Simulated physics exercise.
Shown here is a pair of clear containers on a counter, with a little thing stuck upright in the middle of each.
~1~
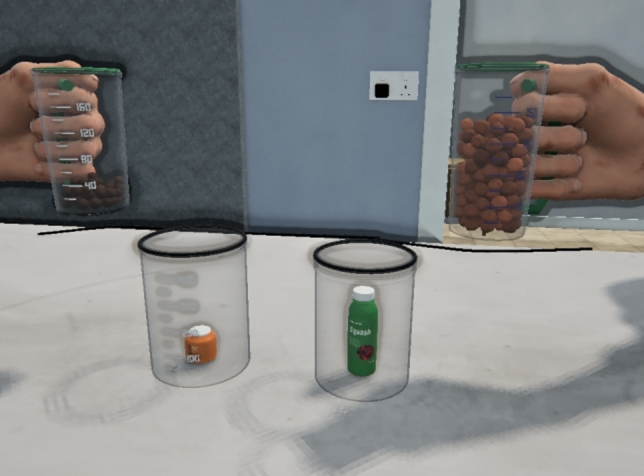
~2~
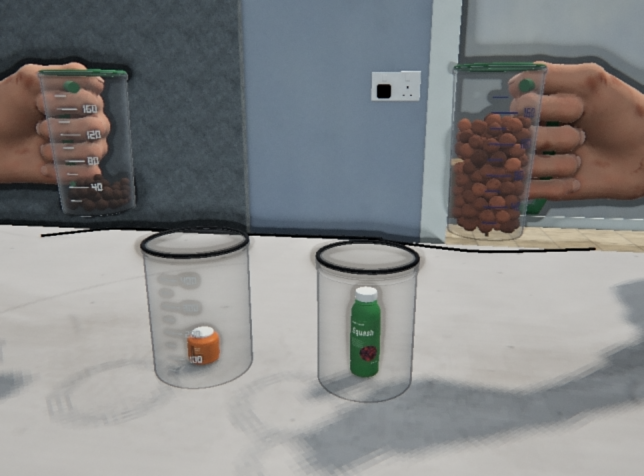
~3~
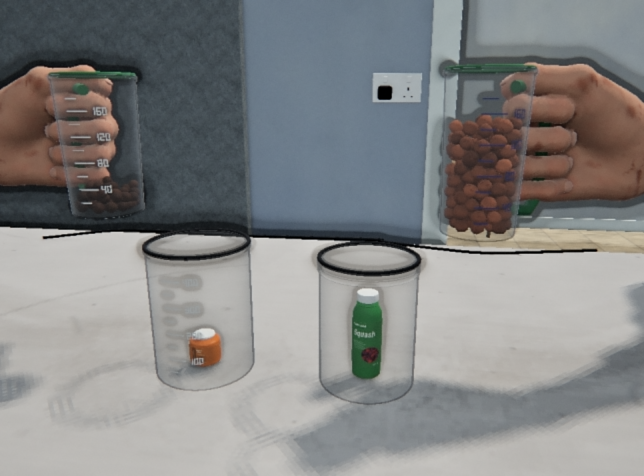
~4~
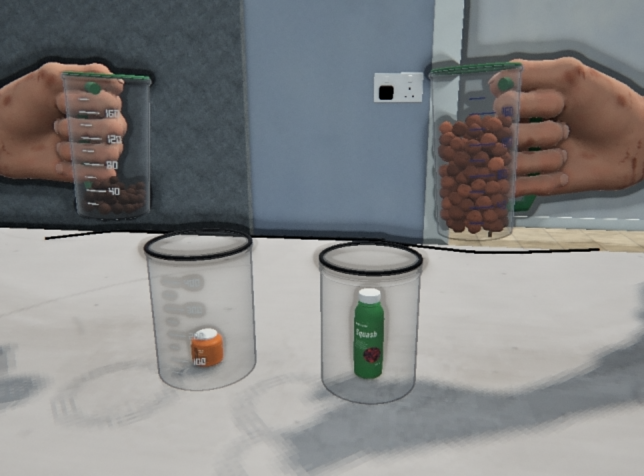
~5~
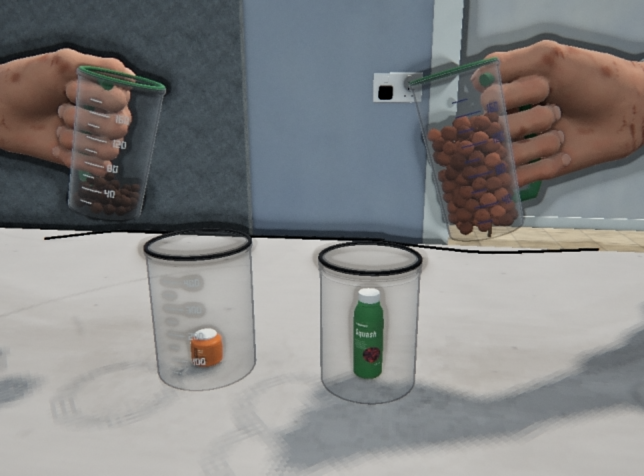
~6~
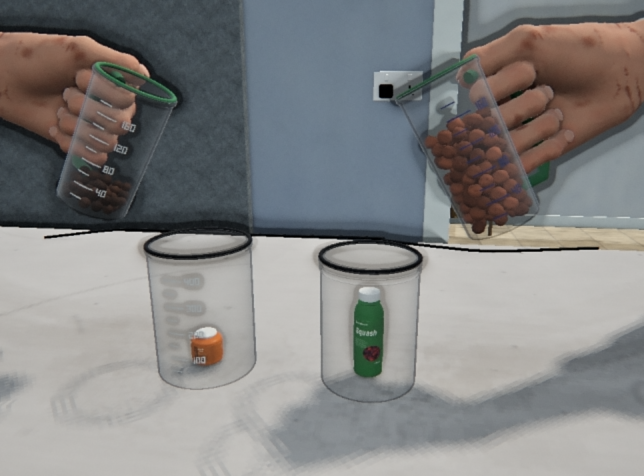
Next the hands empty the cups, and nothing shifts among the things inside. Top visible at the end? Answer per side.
Left object: Visible. Right object: Visible.
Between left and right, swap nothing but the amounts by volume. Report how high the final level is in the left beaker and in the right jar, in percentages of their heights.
Near 35 on the left, 15 on the right.
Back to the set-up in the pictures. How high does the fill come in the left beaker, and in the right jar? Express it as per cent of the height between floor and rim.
I'd put the left at close to 10 and the right at close to 45.
Then, 0.39 s later than the last frame, left beaker empty, all of its cupful still in the cup; right jar empty, all of its cupful still in the cup.
Then, 0.81 s later than the last frame, left beaker empty, all of its cupful still in the cup; right jar empty, all of its cupful still in the cup.
Then, 1.31 s later than the last frame, left beaker nearly empty, none of its cupful still in the cup; right jar a third full, none of its cupful still in the cup.
When it is over, left beaker nearly empty (surface near (207, 346)), nothing beside it; right jar half full (surface near (369, 318)), nothing beside it; the left thing is still showing; the right thing is still showing.
